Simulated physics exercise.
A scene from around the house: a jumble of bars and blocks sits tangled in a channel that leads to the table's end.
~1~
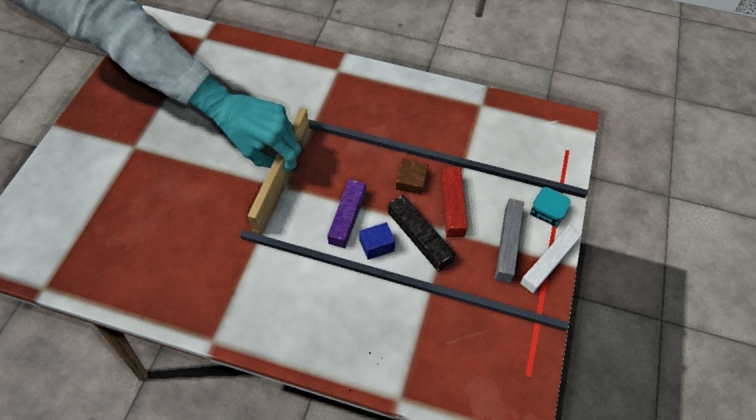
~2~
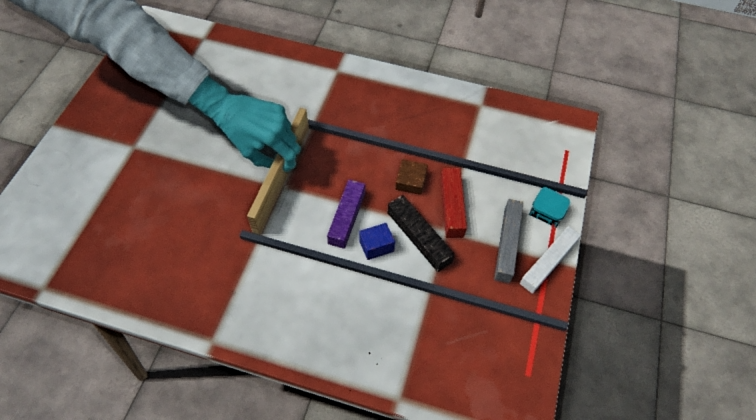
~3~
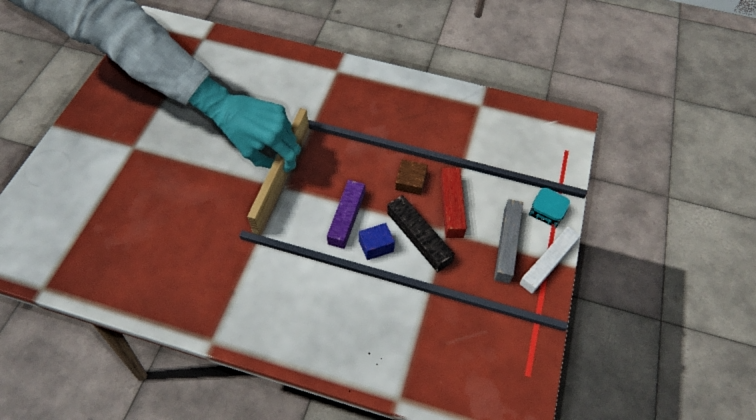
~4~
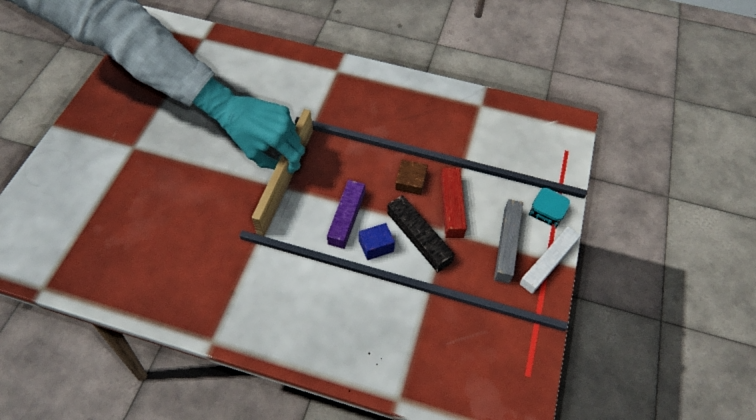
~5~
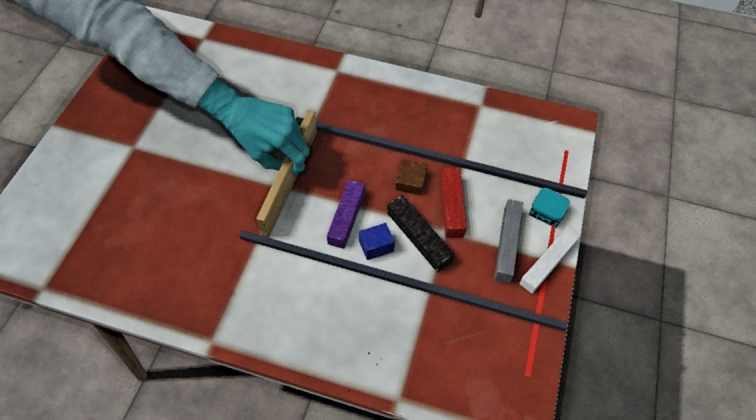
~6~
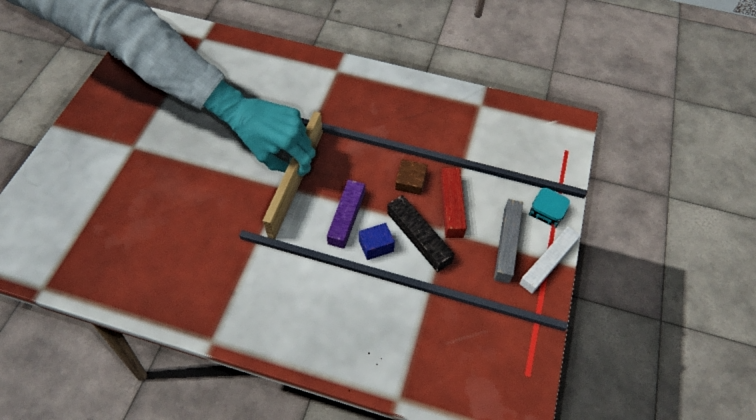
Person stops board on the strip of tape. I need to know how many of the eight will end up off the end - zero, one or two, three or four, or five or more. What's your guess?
The board is going to sweep off at least five.
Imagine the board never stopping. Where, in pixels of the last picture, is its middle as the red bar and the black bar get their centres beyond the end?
Around (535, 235), then around (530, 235).
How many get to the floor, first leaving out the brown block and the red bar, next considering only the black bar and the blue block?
The first removal gives 5, the second gives 4.
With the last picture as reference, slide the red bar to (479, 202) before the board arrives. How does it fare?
From that start it falls away.
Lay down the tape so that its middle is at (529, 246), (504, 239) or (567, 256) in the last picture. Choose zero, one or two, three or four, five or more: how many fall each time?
Taken in the order given: Either three or four, 1 or 2, five or over.
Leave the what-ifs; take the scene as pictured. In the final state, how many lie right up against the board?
The number is 2.
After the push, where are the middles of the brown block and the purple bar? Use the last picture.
You'll find the brown block at roughly (570, 219) and the purple bar at roughly (557, 271).
A little later, none off yet; white bar at rest near (551, 259); turquoise case at rest near (549, 208); grey bar at rest near (509, 240).
Next, none off yet; white bar at rest near (551, 259); turquoise case at rest near (549, 208); grey bar moving near (512, 241).
Later still, none off yet; white bar tilted well over near (590, 277); turquoise case tilted a little near (591, 208); grey bar shifted about its own width near (573, 248).
When it is over, the number that fall off is five or more; down, blue block, black bar, red bar, grey bar, turquoise case and white bar.
